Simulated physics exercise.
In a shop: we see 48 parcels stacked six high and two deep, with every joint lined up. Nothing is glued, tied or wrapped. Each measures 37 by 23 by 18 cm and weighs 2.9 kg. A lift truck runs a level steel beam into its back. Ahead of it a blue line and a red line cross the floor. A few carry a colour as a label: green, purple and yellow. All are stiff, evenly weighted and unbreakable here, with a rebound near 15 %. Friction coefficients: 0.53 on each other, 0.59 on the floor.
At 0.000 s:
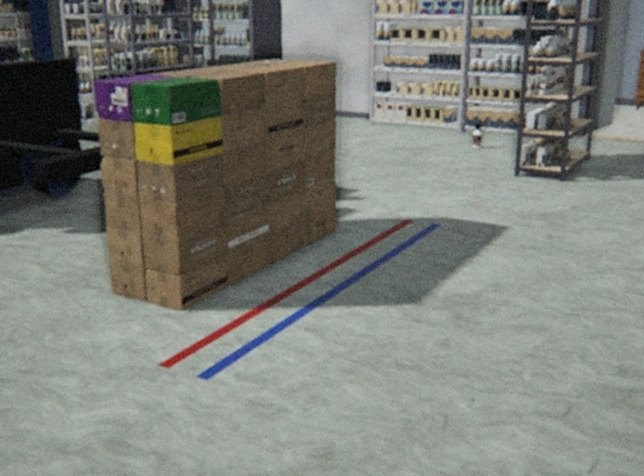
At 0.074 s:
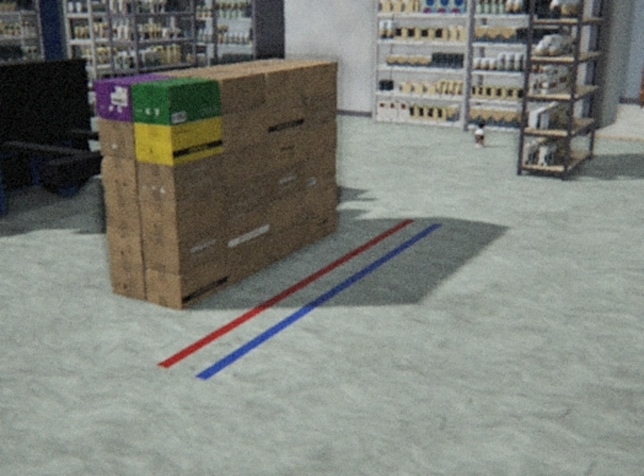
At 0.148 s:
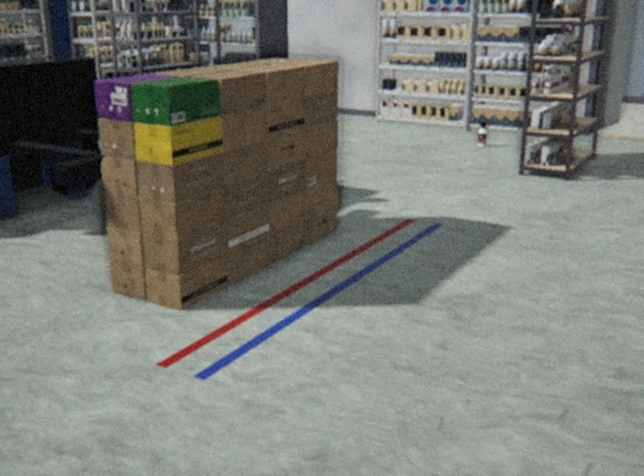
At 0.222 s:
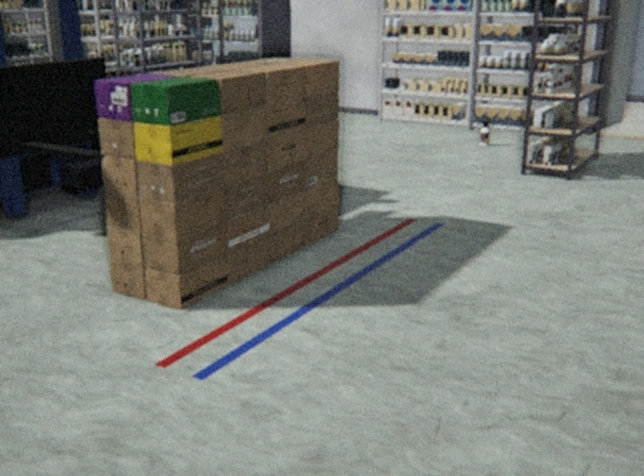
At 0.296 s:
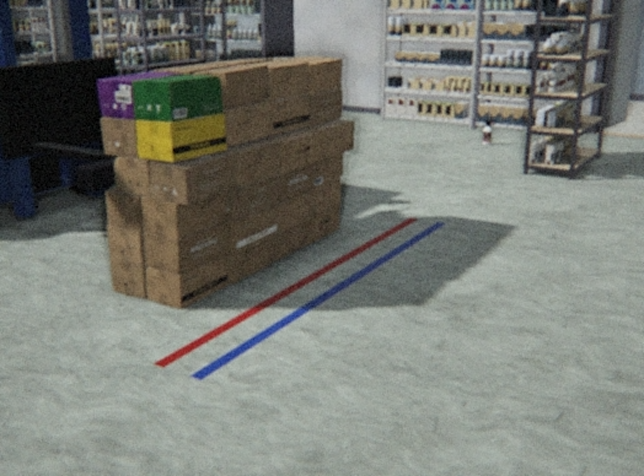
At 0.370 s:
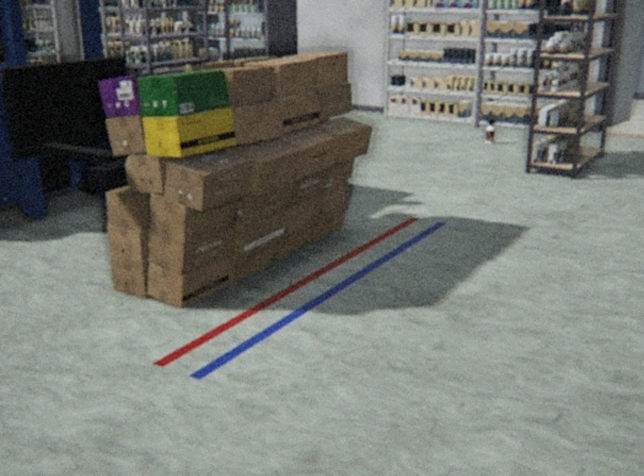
In a storeroom with shelves of goods along the back, seen from slightly above by a camera that drifts a little, a tall block of brown boxes stands left of centre. Purple, green and yellow boxes mark its near upper corner, and red and blue lines cross the pale floor to its right. A dark machine at left moves in behind the stack, whose upper rows shift rightward and lean unevenly.
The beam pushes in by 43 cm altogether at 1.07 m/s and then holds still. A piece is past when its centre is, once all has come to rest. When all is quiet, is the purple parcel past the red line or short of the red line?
The purple parcel remains behind the red line.
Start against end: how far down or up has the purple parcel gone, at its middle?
About 35 cm lower.
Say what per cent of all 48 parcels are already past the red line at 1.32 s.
By then 45 per cent.
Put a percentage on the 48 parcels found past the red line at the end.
Near 50 per cent.
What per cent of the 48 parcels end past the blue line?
About 35 per cent.
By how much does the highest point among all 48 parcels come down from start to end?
Some 30 cm lower.
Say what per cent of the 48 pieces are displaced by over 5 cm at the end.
It is 80 per cent.
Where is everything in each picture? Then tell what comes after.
In the first picture (places mark the middle of the side facing us; the camera moves round a little), beam (40, 173) 24 cm from the stack; red line, near end, (218, 334); blue line, near end, (255, 343); purple parcel (112, 102); green parcel (196, 102); yellow parcel (199, 140); nothing disturbed.
Beam (52, 174) 16 cm from the stack; purple parcel (112, 101), in the second picture.
Beam (63, 176) 8 cm from the stack; purple parcel (112, 101), in the third picture.
Beam (75, 177) 2 mm in; purple parcel (112, 101), in the fourth picture.
Beam (86, 179) 8 cm in; purple parcel (116, 100) shifted 15 mm; yellow parcel (200, 137) shifted 28 mm; 36 disturbed, none past the red line, in the fifth picture.
Beam (99, 180) 16 cm in; red line, near end, (215, 333); blue line, near end, (250, 343); purple parcel (119, 98) leaning 10°; yellow parcel (208, 132) leaning 5°; green parcel (203, 92) leaning 5°; steepest lean 13°, the parcel at (310, 186); 42 disturbed, none past the red line, in the sixth picture.
After 0.46 s, none of the 48 parcels past the red line, 43 disturbed; purple parcel leaning 24°; yellow parcel leaning 10°.
After 0.62 s, 6 of the 48 parcels past the red line; purple parcel leaning 41°, 8 cm lower; green parcel leaning 19°.
After 0.86 s, 21 of the 48 parcels past the red line; purple parcel on its side; green parcel leaning 15°, 29 cm lower.
After 1.32 s, 22 of the 48 parcels past the red line; purple parcel on its side; yellow parcel on its side.
At rest (2.4 s), 23 of the 48 parcels past the red line; purple parcel on its side; yellow parcel upside down; green parcel on its side. As the last picture would show them, middles, purple parcel near (151, 164), yellow parcel near (327, 318).
